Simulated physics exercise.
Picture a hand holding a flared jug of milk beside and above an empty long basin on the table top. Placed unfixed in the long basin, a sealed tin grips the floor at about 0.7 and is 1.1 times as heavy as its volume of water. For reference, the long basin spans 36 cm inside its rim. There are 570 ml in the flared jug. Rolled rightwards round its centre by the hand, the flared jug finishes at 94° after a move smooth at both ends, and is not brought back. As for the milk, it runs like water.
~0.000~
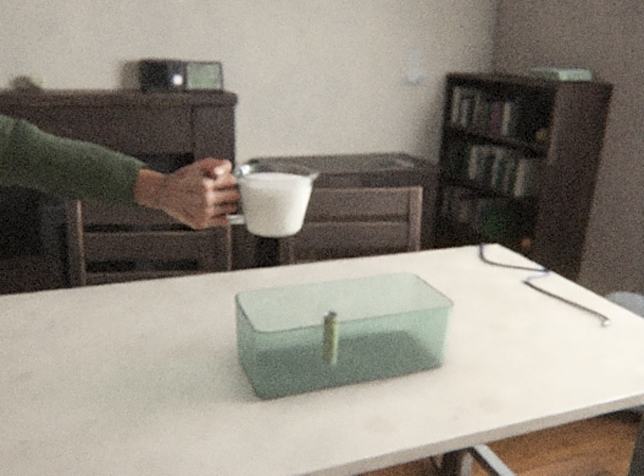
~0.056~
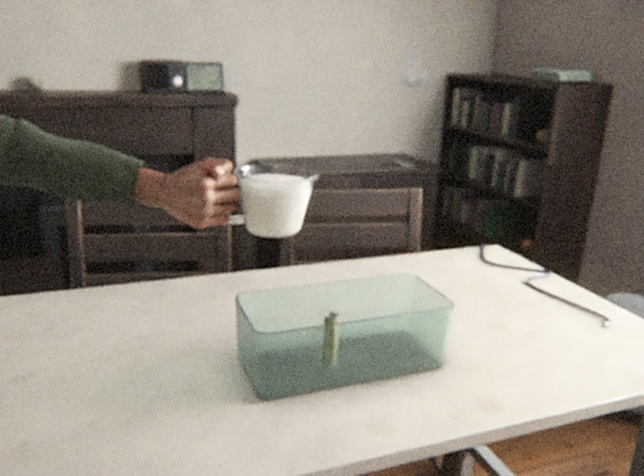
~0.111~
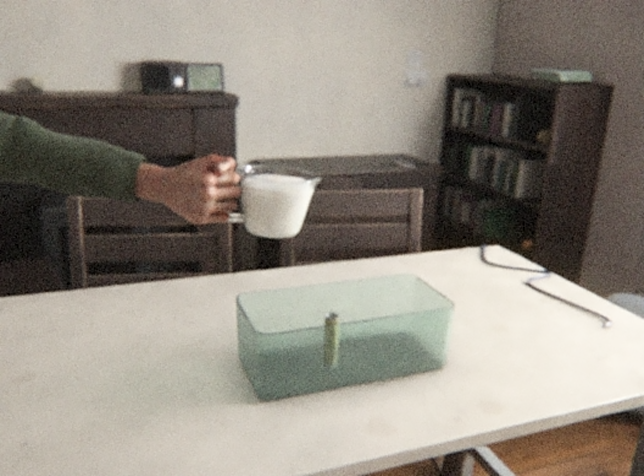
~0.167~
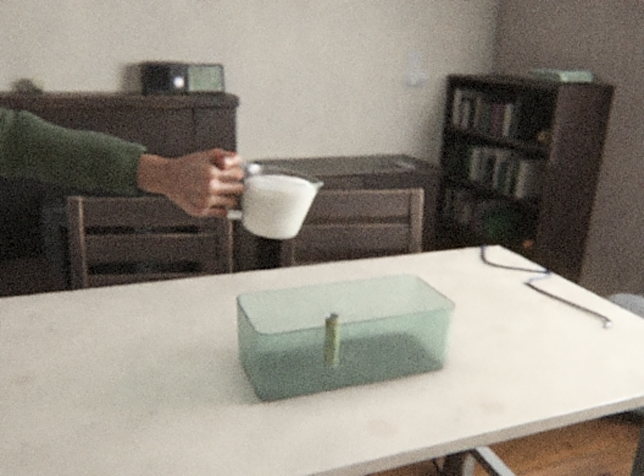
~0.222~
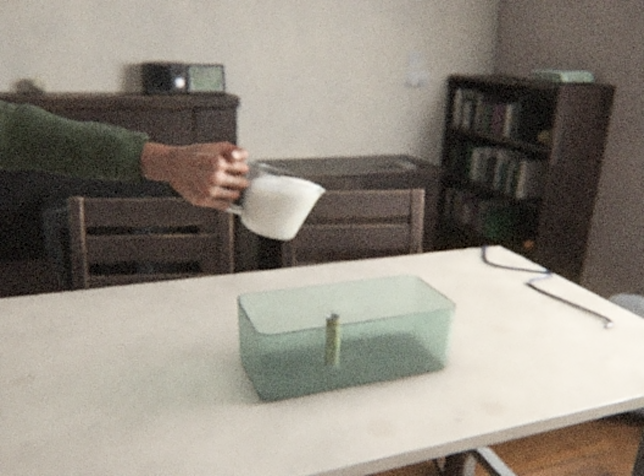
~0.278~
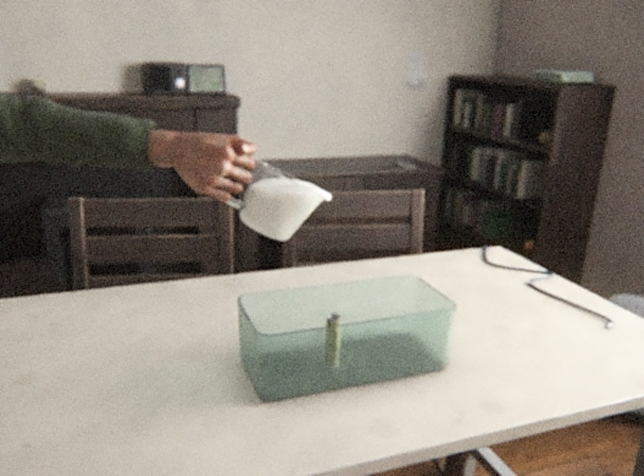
A hand tilts a clear jug of milk steadily rightwards above a green basin on a table.
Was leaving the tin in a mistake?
No, it keeps its footing.
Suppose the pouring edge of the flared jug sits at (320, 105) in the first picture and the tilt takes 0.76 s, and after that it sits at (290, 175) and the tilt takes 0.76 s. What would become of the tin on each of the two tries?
Trial 1 - tin stays standing; trial 2 - tin tips.
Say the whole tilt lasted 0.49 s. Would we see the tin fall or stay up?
Then it remains upright.
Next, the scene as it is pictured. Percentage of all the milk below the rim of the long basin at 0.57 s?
The basin holds roughly 18 in a hundred parts at that moment.
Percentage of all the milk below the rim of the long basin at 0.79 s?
Close to 76 in a hundred.
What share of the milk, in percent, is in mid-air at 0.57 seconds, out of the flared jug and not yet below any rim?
About 38 per cent.
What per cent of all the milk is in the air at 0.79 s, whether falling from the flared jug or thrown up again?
Something like 16 per cent is in the air then.
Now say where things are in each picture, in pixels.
In the first frame, it leans 0°; its right rim is at (318, 172); the milk meets the walls at (237, 182) and (308, 178); the long basin's rim runs from (244, 313) to (433, 289); the tin's top is at (331, 317).
In the second frame, it leans 1°; its right rim is at (318, 173); the milk meets the walls at (238, 182) and (308, 180).
In the third frame, it leans 5°; its right rim is at (320, 177); the milk meets the walls at (240, 182) and (309, 182).
In the fourth frame, it leans 11°; its right rim is at (322, 182); the milk meets the walls at (243, 183) and (313, 183).
In the fifth frame, it leans 18°; its right rim is at (325, 189); the milk meets the walls at (246, 184) and (319, 185).
In the sixth frame, it leans 28°; its right rim is at (326, 197); the milk meets the walls at (247, 190) and (321, 193); 2 per cent is over the edge.
By 0.57 s the tilt is 81° and 45 per cent is still to pour; the tin stands where it began.
By 0.79 s the tilt is 94° and 7 per cent is still to pour; the tin stands where it began.
By 1.01 s the tilt is 94° and 1 per cent is still to pour; the tin stands where it began.
By 1.26 s the tilt is 94° and 0 per cent is still to pour; the tin stands where it began.
At rest the tin stands where it began.
